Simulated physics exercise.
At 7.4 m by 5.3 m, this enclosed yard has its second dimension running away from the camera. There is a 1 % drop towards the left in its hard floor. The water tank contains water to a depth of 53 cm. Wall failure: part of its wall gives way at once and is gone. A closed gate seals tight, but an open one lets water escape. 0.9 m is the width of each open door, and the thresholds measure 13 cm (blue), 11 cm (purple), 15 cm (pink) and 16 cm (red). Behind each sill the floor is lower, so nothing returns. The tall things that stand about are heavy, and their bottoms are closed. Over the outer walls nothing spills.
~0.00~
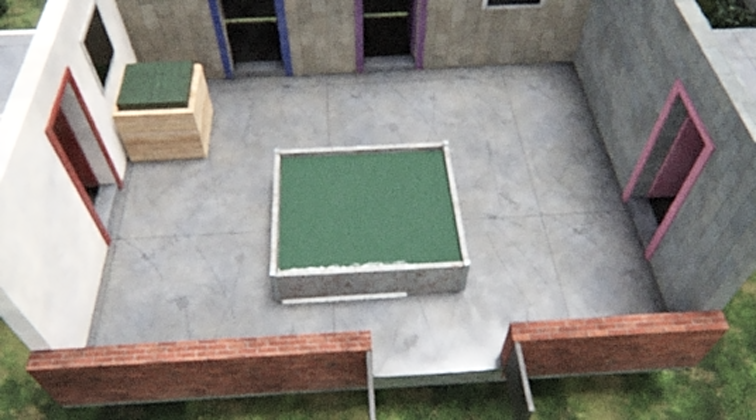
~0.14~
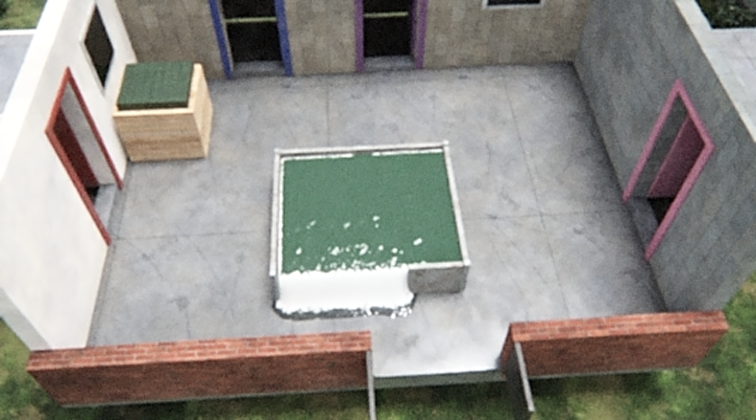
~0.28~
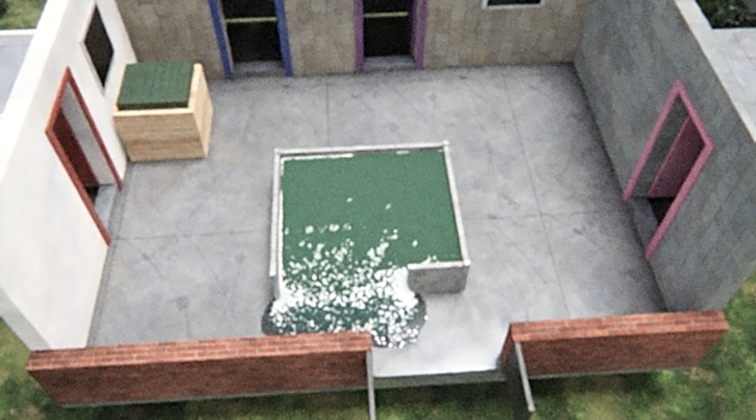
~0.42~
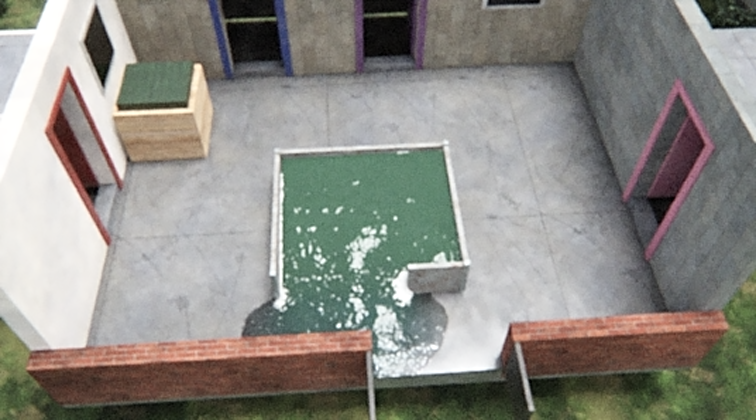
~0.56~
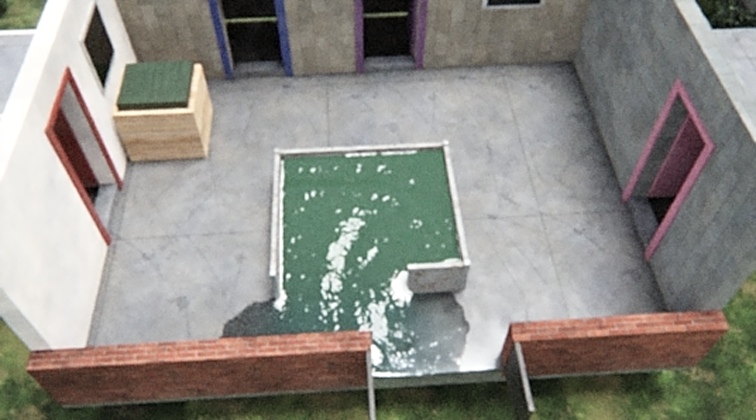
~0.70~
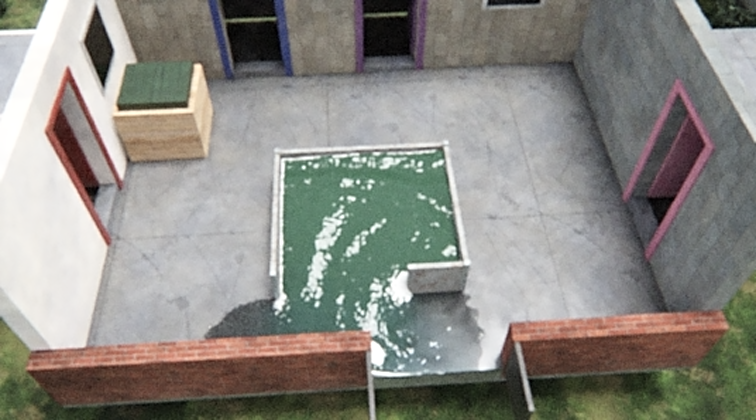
At first, still green water fills a low rectangular tank in the middle of a walled yard. Then most of its near wall gives way, and water pours out in a white, broken sheet onto the grey floor. The wet patch spreads towards the near brick wall and its opening, while glinting ripples cross the tank.
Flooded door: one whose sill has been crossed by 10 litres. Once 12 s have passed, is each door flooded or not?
At that moment the blue door is not flooded, the purple door is not flooded, the pink door is not flooded, the red door is not flooded.
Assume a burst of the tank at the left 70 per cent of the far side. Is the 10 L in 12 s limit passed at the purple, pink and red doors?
Against that limit: Purple past it, pink not over, red under.
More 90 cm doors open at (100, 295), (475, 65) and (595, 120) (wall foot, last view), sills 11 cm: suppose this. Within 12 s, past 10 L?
The first one exceeds it, the second one doesn't reach it, and the third one doesn't reach it.
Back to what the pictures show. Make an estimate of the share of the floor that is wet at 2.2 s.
Near 20 per cent is wet.
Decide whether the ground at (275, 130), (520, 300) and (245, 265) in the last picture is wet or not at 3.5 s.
Listed in turn: Spared so far / swamped / spared so far.
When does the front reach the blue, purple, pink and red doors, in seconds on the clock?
Blue: 5.5 s; purple: 6.0 s; pink: 4.0 s; red: 2.2 s.
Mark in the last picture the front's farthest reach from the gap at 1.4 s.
That would be close to (95, 376).
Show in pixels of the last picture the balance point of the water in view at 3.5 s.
It lies at roughly (295, 263) in pixels.
After 1.4 s water covers 10 % of the floor and is deepest (44 cm) near (332, 347); blue door not reached, purple door not reached, pink door not reached, red door not reached.
After 2.2 s water covers 20 % of the floor and is deepest (37 cm) near (80, 377); blue door not reached, purple door not reached, pink door not reached, red door not reached.
After 3.5 s water covers 35 % of the floor and is deepest (28 cm) near (126, 166); blue door not reached, purple door not reached, pink door not reached, red door 11 cm at the sill, 0 L in.
After 7.0 s water covers 75 % of the floor and is deepest (14 cm) near (122, 184); blue door 2 cm at the sill, 0 L in, purple door 4 cm at the sill, 0 L in, pink door 2 cm at the sill, 0 L in, red door 11 cm at the sill, 0 L in.
After 12.0 s water covers 90 % of the floor and is deepest (10 cm) near (80, 377); blue door 4 cm at the sill, 0 L in, purple door 4 cm at the sill, 0 L in, pink door 1 cm at the sill, 0 L in, red door 9 cm at the sill, 0 L in.
